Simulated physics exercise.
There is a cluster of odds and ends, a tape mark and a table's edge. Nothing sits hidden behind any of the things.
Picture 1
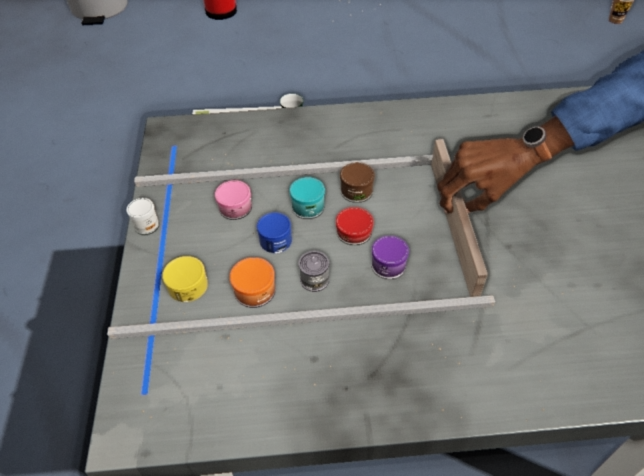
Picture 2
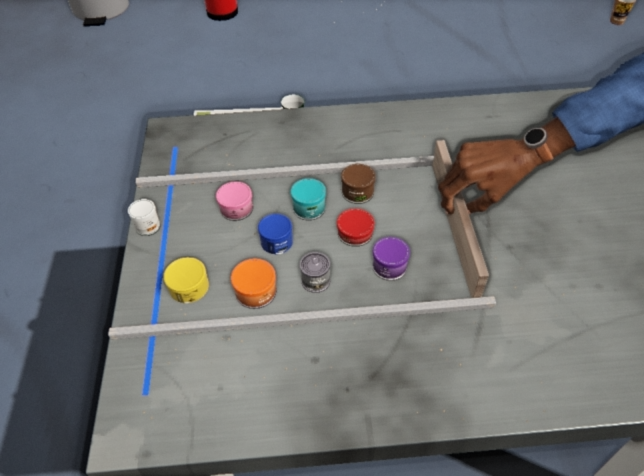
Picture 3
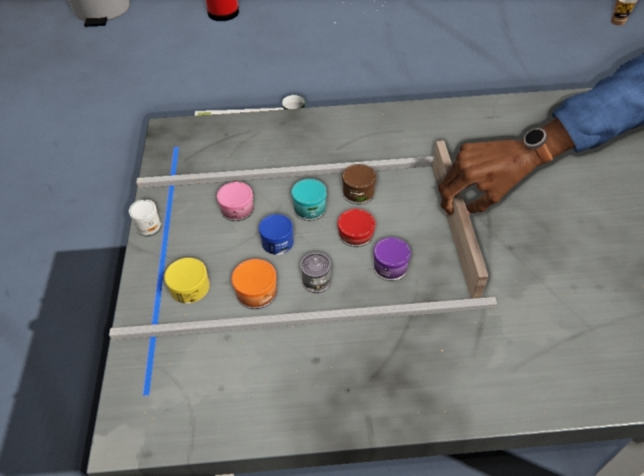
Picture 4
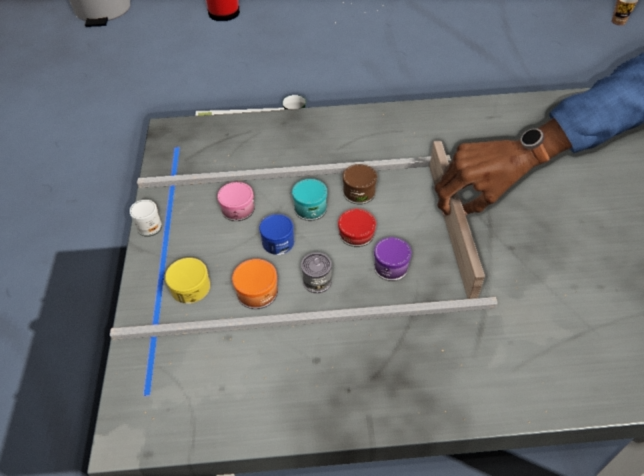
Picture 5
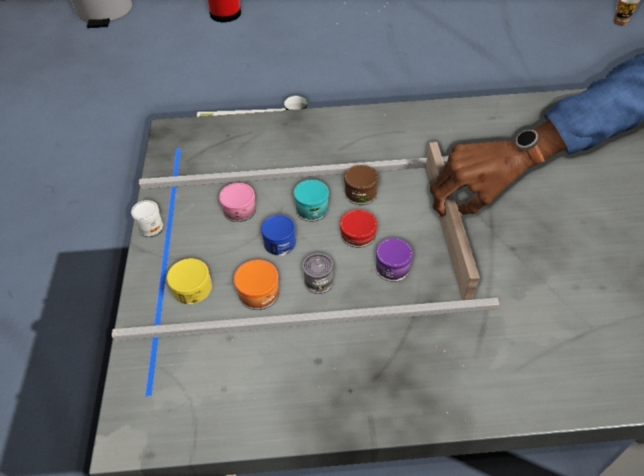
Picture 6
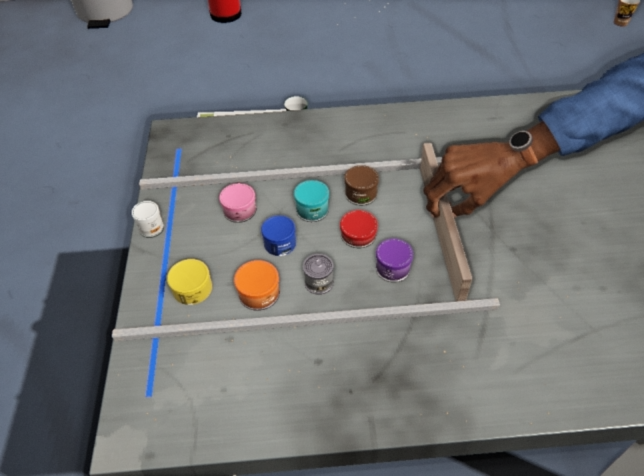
On a grey tabletop, a hand held a wooden board upright between two rails, near a cluster of colourful little pots, then slid it slightly left while the pots stayed still.
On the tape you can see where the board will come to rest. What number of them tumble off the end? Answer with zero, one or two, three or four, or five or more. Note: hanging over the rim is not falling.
Five or more.
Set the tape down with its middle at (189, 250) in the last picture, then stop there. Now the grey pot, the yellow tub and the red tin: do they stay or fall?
The grey pot? It is safe. The yellow tub? It does not stay. The red tin? It is safe.
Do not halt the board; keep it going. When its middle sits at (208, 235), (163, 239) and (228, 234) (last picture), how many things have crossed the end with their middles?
Going through the three places, I get 0, 5 and 0.
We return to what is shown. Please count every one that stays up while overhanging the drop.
The tally is 0.
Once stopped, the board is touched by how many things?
At rest, 5 are in contact.
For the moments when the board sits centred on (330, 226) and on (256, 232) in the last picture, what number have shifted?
At that stage 7; at the next, 9.
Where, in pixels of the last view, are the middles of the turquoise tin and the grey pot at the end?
You'll find the first one at (150, 219) and the second at (142, 303).
A little later, none off yet; white tin at rest near (148, 220); yellow tub at rest near (190, 282); pink pot at rest near (238, 203).
Next, none off yet; white tin at rest near (148, 220); yellow tub at rest near (190, 282); pink pot at rest near (236, 203).
Later still, none off yet; white tin moving near (145, 221); yellow tub shifted about its own width near (135, 282); pink pot shifted well along near (169, 207).
When it is over, the number that fall off is five or more; down, blue tub, orange tin, pink pot, yellow tub and white tin.
